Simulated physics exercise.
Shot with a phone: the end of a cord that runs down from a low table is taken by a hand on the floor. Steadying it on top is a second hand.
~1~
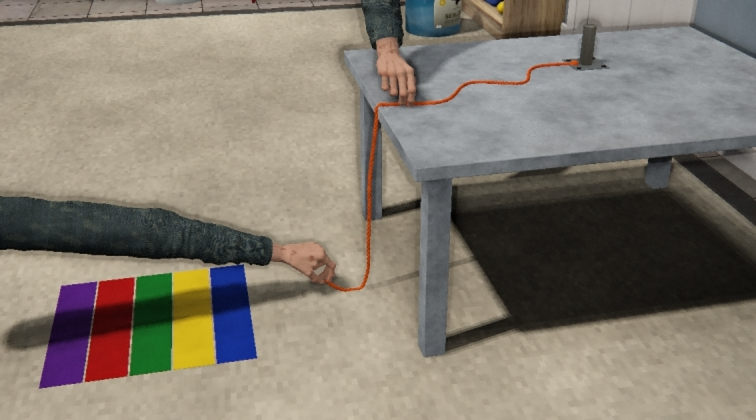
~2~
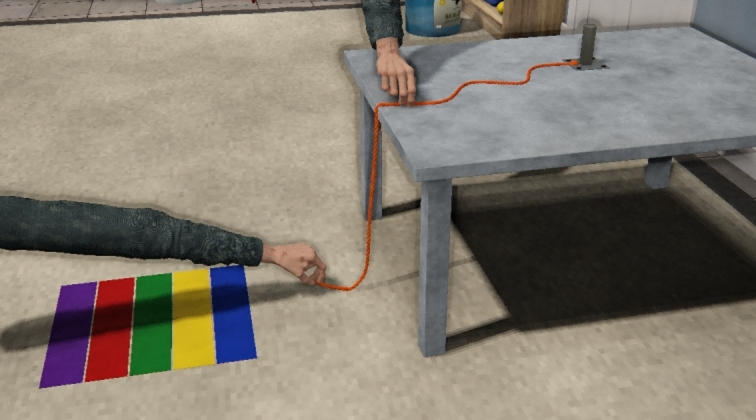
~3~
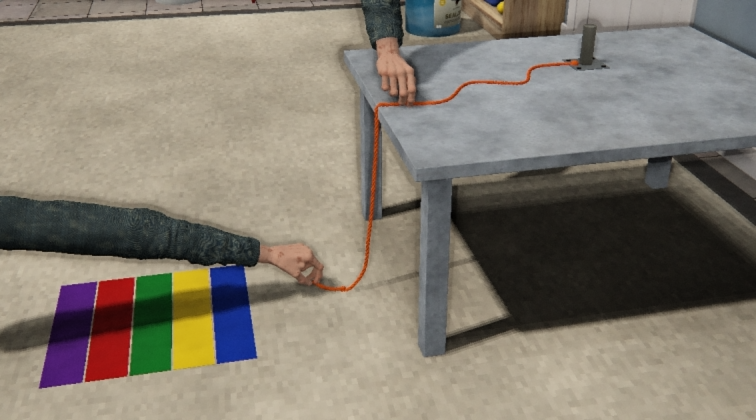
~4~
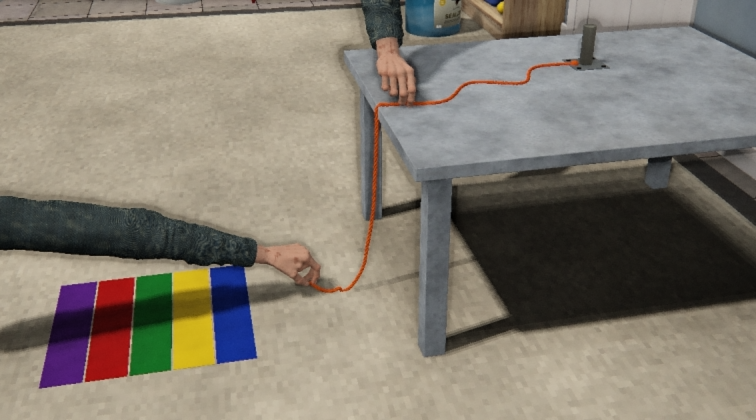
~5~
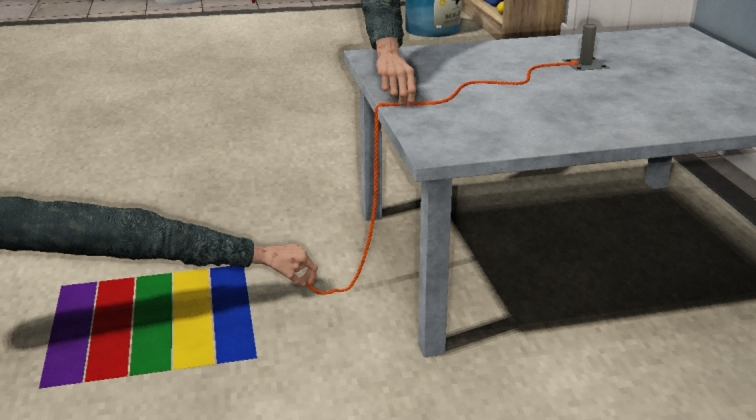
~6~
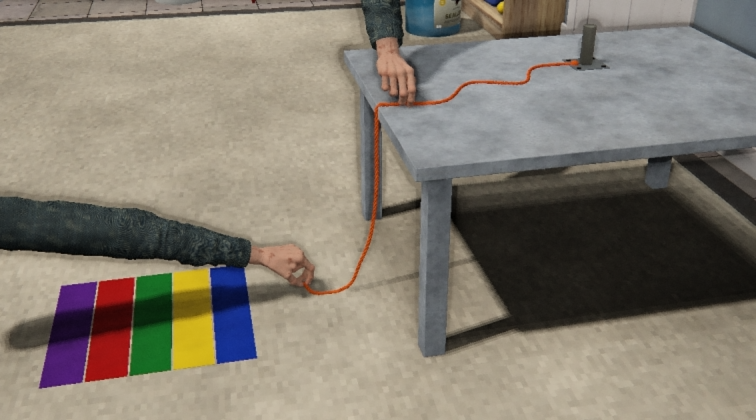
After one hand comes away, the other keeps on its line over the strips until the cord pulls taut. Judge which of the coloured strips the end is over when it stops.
It is over the green strip.
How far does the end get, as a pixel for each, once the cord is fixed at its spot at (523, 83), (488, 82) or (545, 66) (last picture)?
Going through the three tries, you get (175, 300), (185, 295) and (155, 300).
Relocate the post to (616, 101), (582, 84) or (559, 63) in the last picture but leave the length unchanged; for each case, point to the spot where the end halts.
(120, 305), (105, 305) and (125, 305).
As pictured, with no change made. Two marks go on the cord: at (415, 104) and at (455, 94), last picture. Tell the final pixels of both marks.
Point one to (373, 109), point two to (421, 95).
Soon after, end near (242, 290); over blue.
Then, end near (187, 297); over yellow.
At full stretch, end near (153, 301); over green. It gets as far as the green strip.
